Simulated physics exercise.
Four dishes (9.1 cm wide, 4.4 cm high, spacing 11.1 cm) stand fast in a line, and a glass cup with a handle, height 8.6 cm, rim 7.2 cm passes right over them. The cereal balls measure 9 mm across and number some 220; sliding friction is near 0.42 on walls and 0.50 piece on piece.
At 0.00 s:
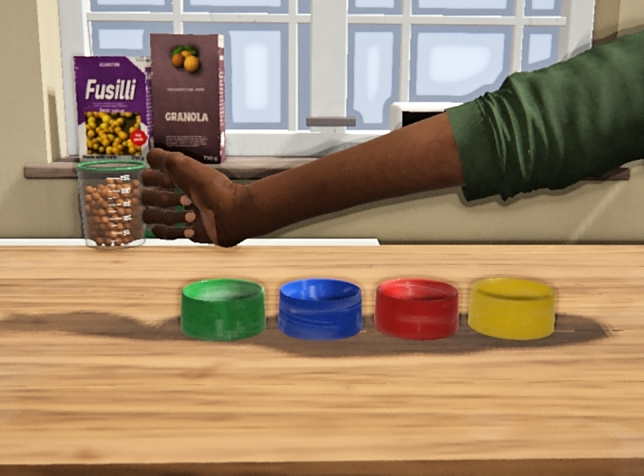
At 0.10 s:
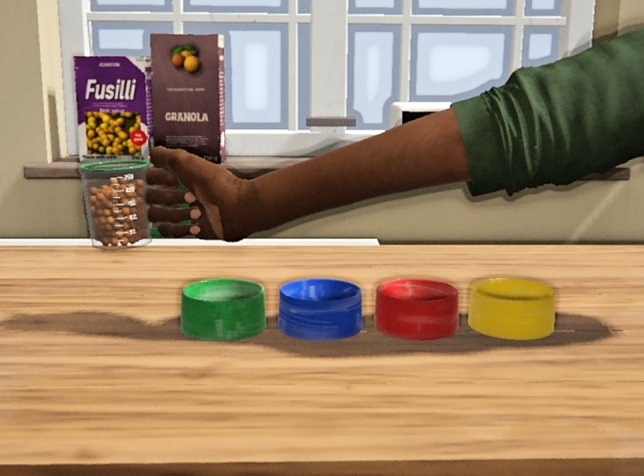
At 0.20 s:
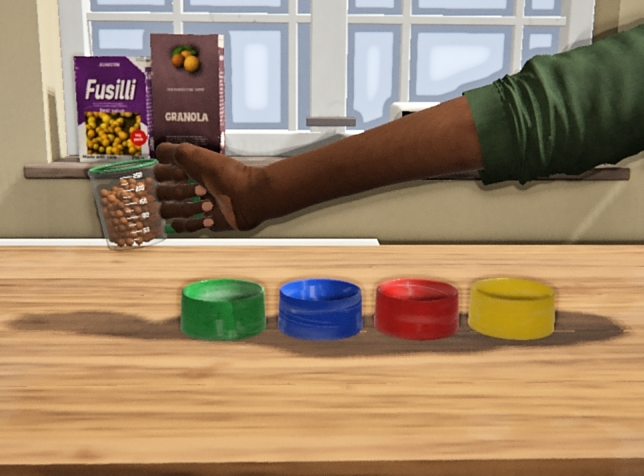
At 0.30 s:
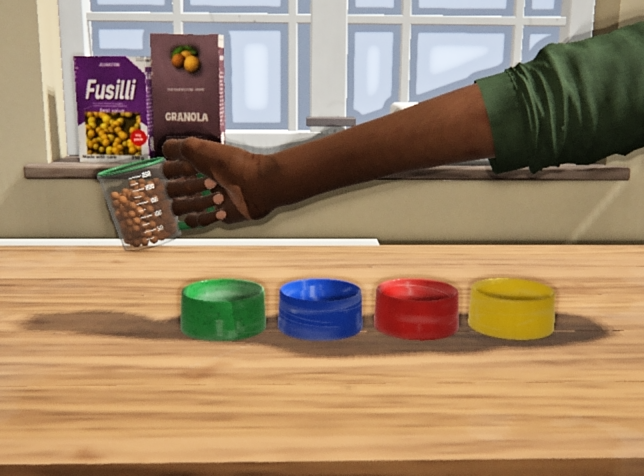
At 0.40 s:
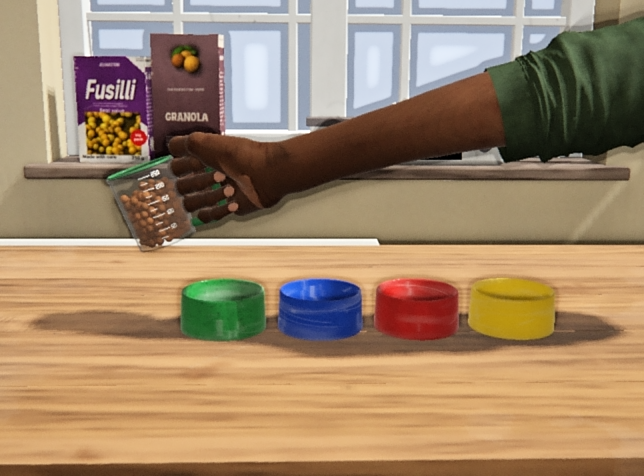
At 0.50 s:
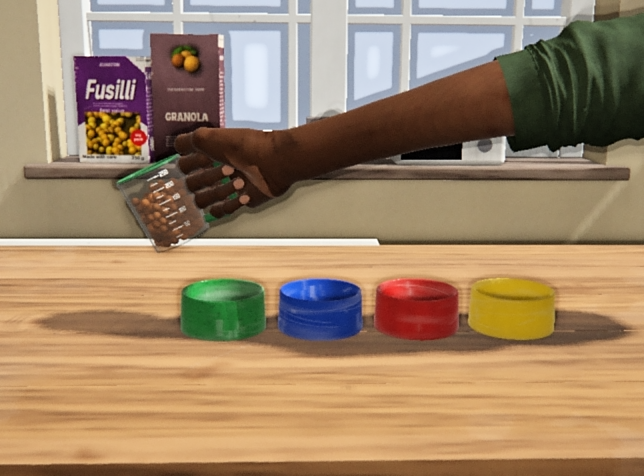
A hand moves a clear cup of brown pieces rightward while steadily tilting it to the left.
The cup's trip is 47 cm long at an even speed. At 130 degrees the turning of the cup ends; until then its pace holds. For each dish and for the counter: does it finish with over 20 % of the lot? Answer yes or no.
Red dish: No; blue dish: Yes; green dish: No; yellow dish: No; on the counter: No.
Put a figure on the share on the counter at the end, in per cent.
About 5 per cent.
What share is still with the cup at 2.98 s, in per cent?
Roughly 0 per cent.
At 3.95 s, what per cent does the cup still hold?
About 0 per cent.
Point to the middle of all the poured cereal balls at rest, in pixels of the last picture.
Near (322, 309).
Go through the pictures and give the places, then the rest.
The first picture shows cup at (114, 205), tilt 0 degrees, lip at (79, 166), moved 0.0 cm; middle of the pieces at (112, 212); green dish at (223, 290); blue dish at (321, 290); red dish at (417, 290); yellow dish at (513, 290).
The second picture shows cup at (119, 205), tilt 2 degrees, lip at (83, 167), moved 0.5 cm; middle of the pieces at (117, 212).
The third picture shows cup at (131, 205), tilt 8 degrees, lip at (91, 171), moved 1.8 cm; middle of the pieces at (130, 212).
The fourth picture shows cup at (142, 205), tilt 13 degrees, lip at (100, 174), moved 3.1 cm; middle of the pieces at (142, 212).
The fifth picture shows cup at (154, 205), tilt 19 degrees, lip at (109, 179), moved 4.4 cm; middle of the pieces at (155, 212).
The sixth picture shows cup at (166, 205), tilt 25 degrees, lip at (119, 183), moved 5.7 cm; middle of the pieces at (167, 212); green dish at (223, 290); blue dish at (321, 290); red dish at (417, 290); yellow dish at (513, 290). The cup turns about 55 degrees a second and travels 13 cm a second.
After 1.99 s, tilt 107 degrees; cup holds 85 %, blue 5 %.
Then, at 2.98 s, tilt 130 degrees; cup holds 0 %, blue 90 %.
After 3.95 s, tilt 130 degrees; cup holds 0 %, blue 90 %.
At rest (4.2 s), red 0 %, blue 90 %, green 0 %, yellow 0 %, counter 5 %.
